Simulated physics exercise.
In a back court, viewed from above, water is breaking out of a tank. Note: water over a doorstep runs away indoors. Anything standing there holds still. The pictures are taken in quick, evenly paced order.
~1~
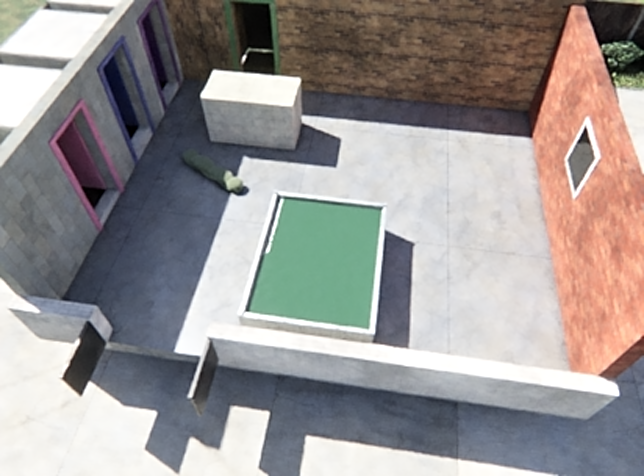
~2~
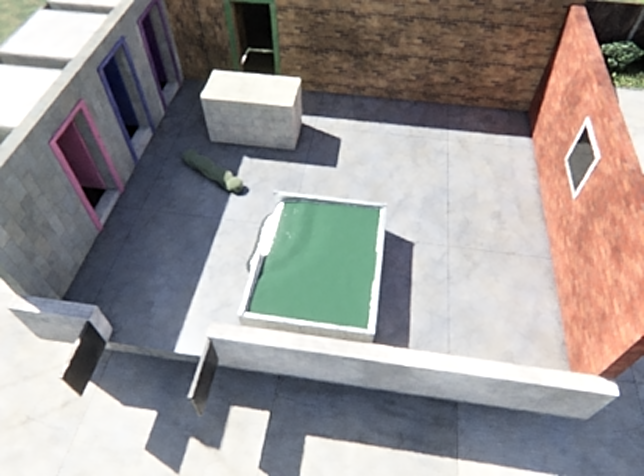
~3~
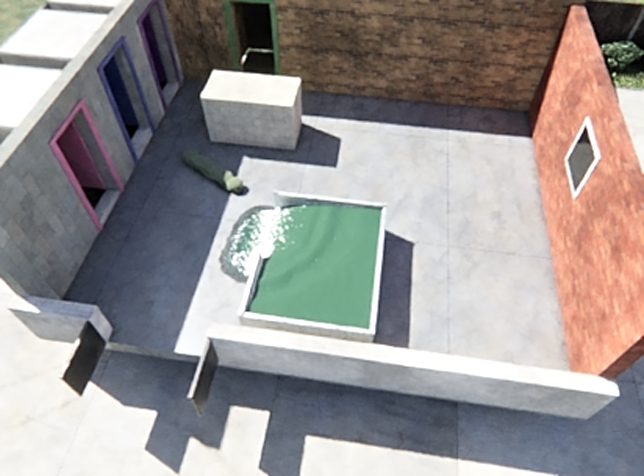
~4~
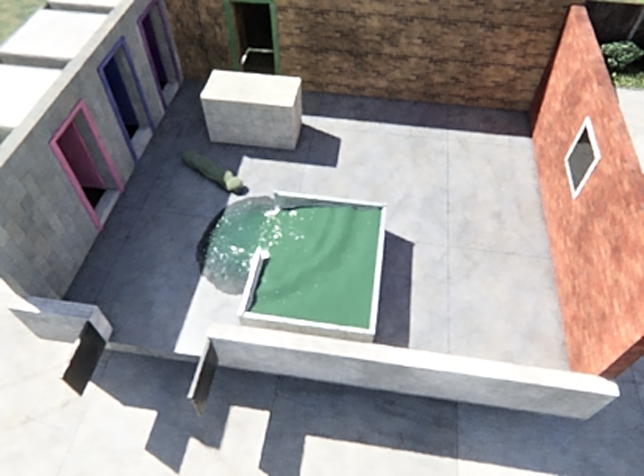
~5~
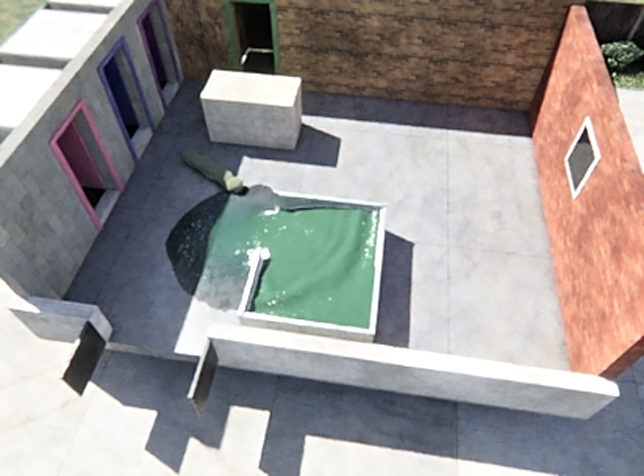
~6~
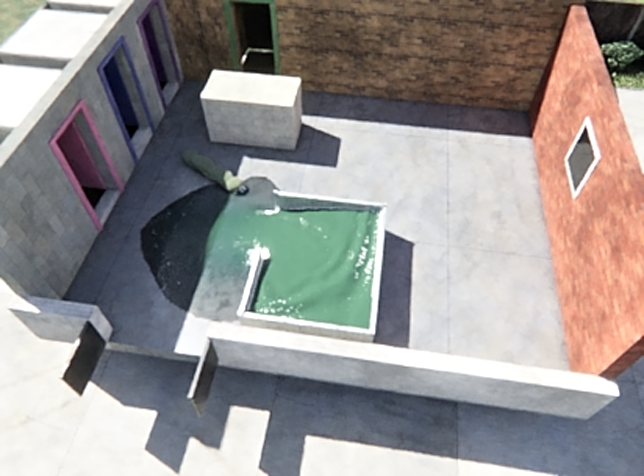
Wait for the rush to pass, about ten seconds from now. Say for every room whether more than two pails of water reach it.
Purple door: Not beyond two buckets; green door: Not beyond two buckets; blue door: Not beyond two buckets; pink door: Beyond two buckets.
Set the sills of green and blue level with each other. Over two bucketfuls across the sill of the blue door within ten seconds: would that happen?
Blue: Above the limit.
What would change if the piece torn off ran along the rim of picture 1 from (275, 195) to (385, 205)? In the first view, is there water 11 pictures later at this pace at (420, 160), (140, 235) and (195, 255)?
Submerged, unwetted, unwetted.
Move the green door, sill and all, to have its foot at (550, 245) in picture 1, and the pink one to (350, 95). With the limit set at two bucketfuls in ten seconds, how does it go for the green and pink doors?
I reckon the green door is safe, and the pink door is safe.
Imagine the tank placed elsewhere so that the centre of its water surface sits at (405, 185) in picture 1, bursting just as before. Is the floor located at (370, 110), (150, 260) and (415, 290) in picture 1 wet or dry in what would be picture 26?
Taking the three spots in turn, I'd say drenched, then drenched, then spared.
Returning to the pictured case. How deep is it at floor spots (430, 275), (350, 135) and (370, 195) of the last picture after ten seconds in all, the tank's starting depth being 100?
Roughly 0 per cent, 4 per cent and 2 per cent.
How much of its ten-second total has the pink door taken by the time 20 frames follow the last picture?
Share at that point: Roughly 85 %.
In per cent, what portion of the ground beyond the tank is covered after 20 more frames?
Near 35 in a hundred.
A moment on, water covers 20 % of the floor; the purple door not reached, the green door not reached, the blue door not reached, the pink door under two buckets in.
Next, water covers 25 % of the floor; the purple door not reached, the green door not reached, the blue door wet at the sill, nothing in, the pink door over two buckets in.
Then, water covers 35 % of the floor; the purple door wet at the sill, nothing in, the green door wet at the sill, nothing in, the blue door under two buckets in, the pink door far over two buckets in.
Later, water covers 50 % of the floor; the purple door wet at the sill, nothing in, the green door under two buckets in, the blue door under two buckets in, the pink door far over two buckets in.
In the end, water covers 80 % of the floor; the purple door wet at the sill, nothing in, the green door under two buckets in, the blue door under two buckets in, the pink door far over two buckets in.
